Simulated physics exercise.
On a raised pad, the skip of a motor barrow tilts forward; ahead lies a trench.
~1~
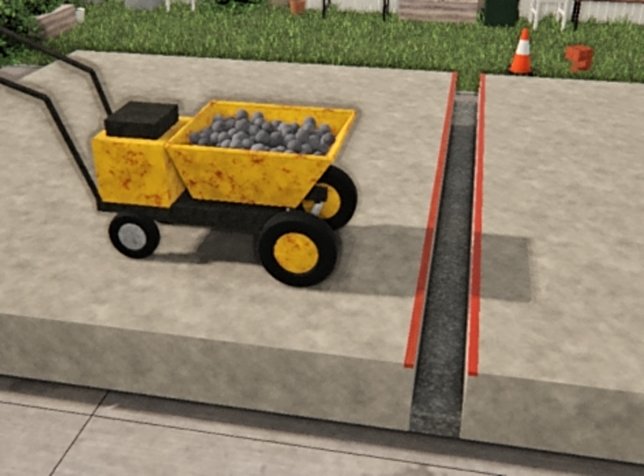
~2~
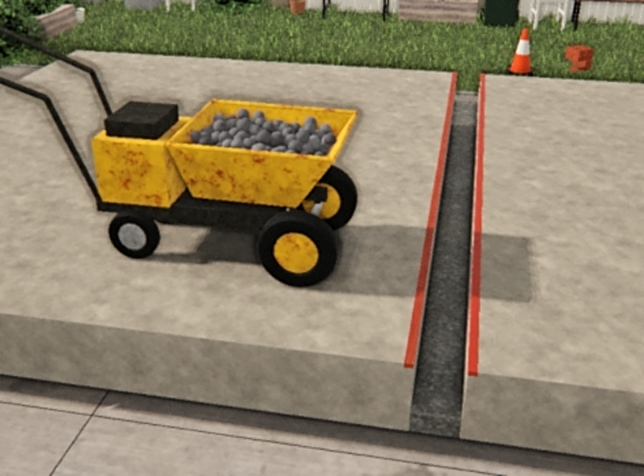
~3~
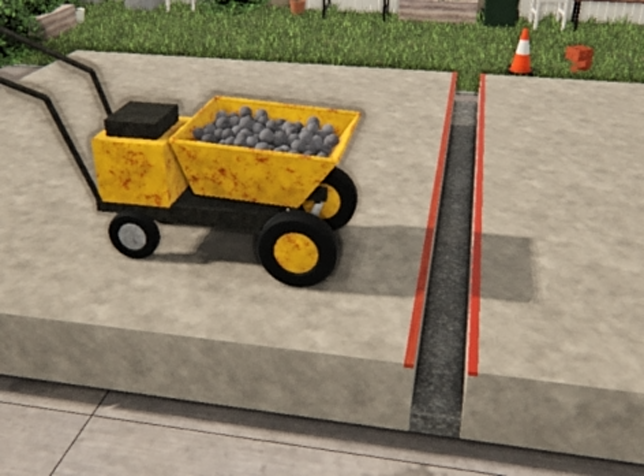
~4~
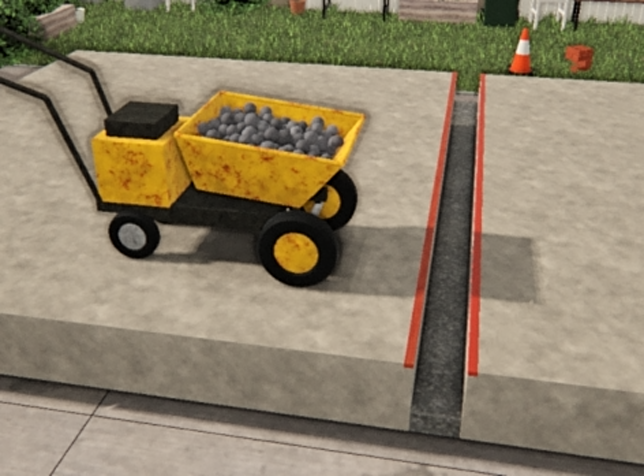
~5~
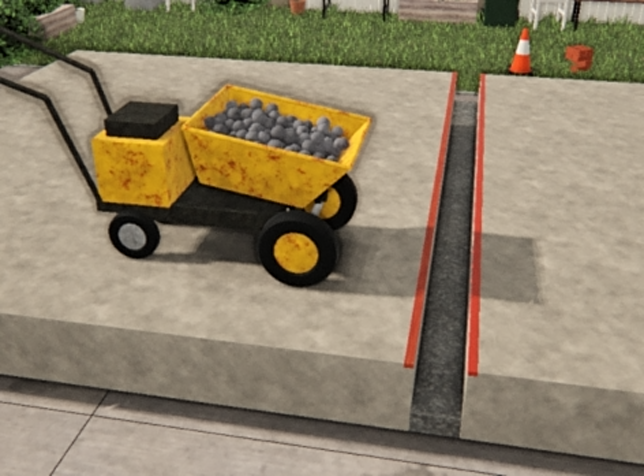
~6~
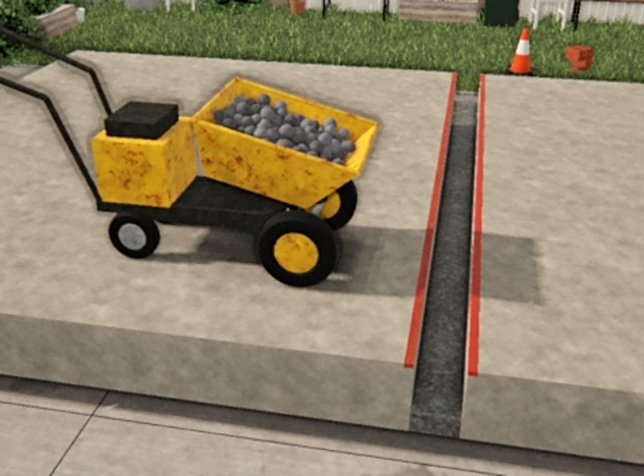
Yellow motor barrow standing left of a red-edged trench, its skip of grey cobbles slowly tilting forward to the right.
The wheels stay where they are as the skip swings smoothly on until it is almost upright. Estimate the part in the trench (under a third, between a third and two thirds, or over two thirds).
Past the two-thirds mark.
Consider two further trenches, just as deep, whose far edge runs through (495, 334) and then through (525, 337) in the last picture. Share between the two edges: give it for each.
Roughly 100 % and 100 %.
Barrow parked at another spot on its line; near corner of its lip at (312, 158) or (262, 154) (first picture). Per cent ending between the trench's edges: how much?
The first stopping place yields 70 % and the other yields 30 %.
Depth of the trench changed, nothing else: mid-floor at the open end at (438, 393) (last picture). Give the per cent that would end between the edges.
It comes out near 60 percent.
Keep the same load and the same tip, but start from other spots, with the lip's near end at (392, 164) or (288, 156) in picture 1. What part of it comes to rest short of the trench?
Roughly 0 per cent at the first spot and 40 per cent at the second.
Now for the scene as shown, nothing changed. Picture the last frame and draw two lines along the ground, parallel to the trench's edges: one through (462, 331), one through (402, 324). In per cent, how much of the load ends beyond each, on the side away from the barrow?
Roughly 10 and 100 percent.
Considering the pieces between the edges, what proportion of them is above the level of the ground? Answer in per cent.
10 in a hundred.
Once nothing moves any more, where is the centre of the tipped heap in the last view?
I'd place the middle at about (446, 287).
Soon after the last picture, skip tipped steeply; all in the skip.
A little later, skip tipped right over; most in the skip; a stray few short of the trench; a small part in or heaped over the trench; a stray few beyond it; a small part falling.
Later still, skip tipped right over; about a quarter in the skip; a small part short of the trench; about two thirds in or heaped over the trench; a small part beyond it.
By the end, skip tipped right over; a stray few in the skip; a small part short of the trench; most in or heaped over the trench; a small part beyond it.
